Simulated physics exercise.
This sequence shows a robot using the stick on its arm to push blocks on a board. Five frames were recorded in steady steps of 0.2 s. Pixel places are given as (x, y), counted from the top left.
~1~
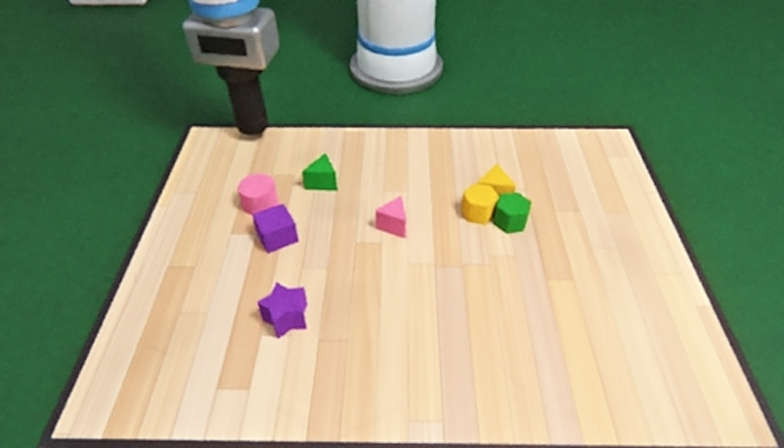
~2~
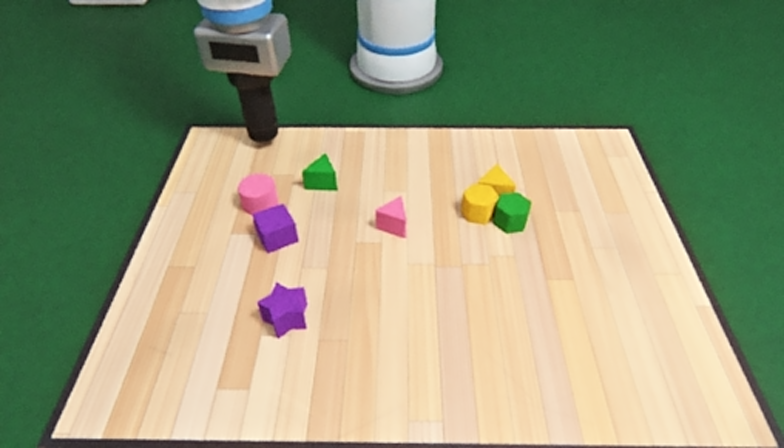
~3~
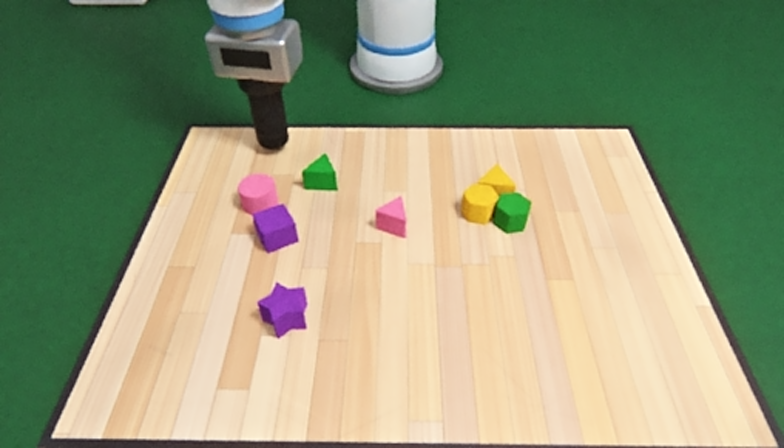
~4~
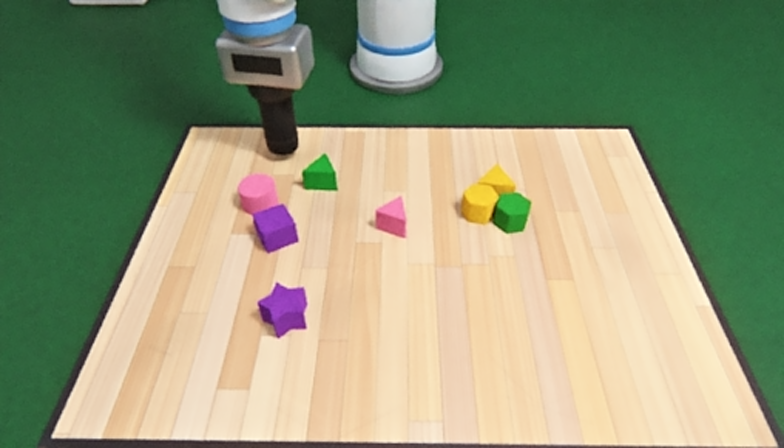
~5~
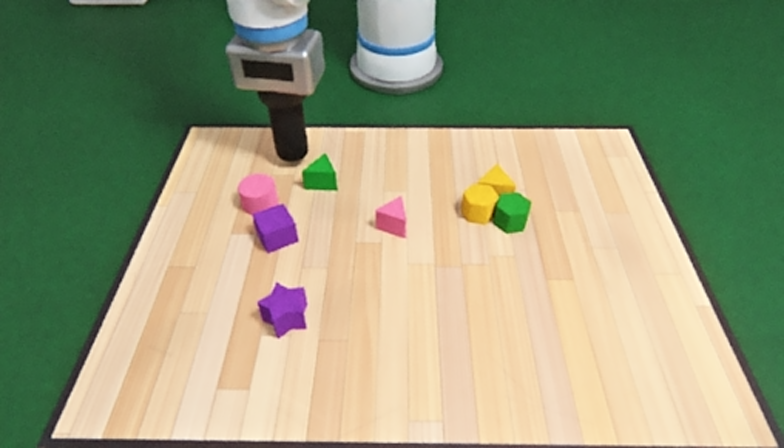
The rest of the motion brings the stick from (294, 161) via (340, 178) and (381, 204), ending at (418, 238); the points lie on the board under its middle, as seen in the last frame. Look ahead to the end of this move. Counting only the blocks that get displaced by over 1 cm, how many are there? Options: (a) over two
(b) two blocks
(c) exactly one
I'll go with b - two blocks.
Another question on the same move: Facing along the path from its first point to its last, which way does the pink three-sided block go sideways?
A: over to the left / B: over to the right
It's B.
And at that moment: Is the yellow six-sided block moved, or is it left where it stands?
The yellow six-sided block is left alone.
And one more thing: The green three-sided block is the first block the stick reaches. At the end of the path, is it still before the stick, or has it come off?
The stick has moved past the green three-sided block by the time the path ends.
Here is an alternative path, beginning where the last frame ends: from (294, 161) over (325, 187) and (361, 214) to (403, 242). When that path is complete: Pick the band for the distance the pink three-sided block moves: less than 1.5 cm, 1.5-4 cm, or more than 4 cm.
The shift is above 4 cm.
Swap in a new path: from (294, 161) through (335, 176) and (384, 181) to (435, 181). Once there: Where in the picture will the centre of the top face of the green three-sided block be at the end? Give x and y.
At roughly (337, 177).
The first path, step by step. One third of the way, stick (339, 170); green three-sided block (335, 178), turned 70° clockwise.
Two thirds of the way, stick (381, 195); green three-sided block (339, 185), turned 95° clockwise.
At the end, stick (418, 229); green three-sided block (339, 185), turned 95° clockwise; pink three-sided block (413, 241), turned 65° clockwise; yellow six-sided block in place.
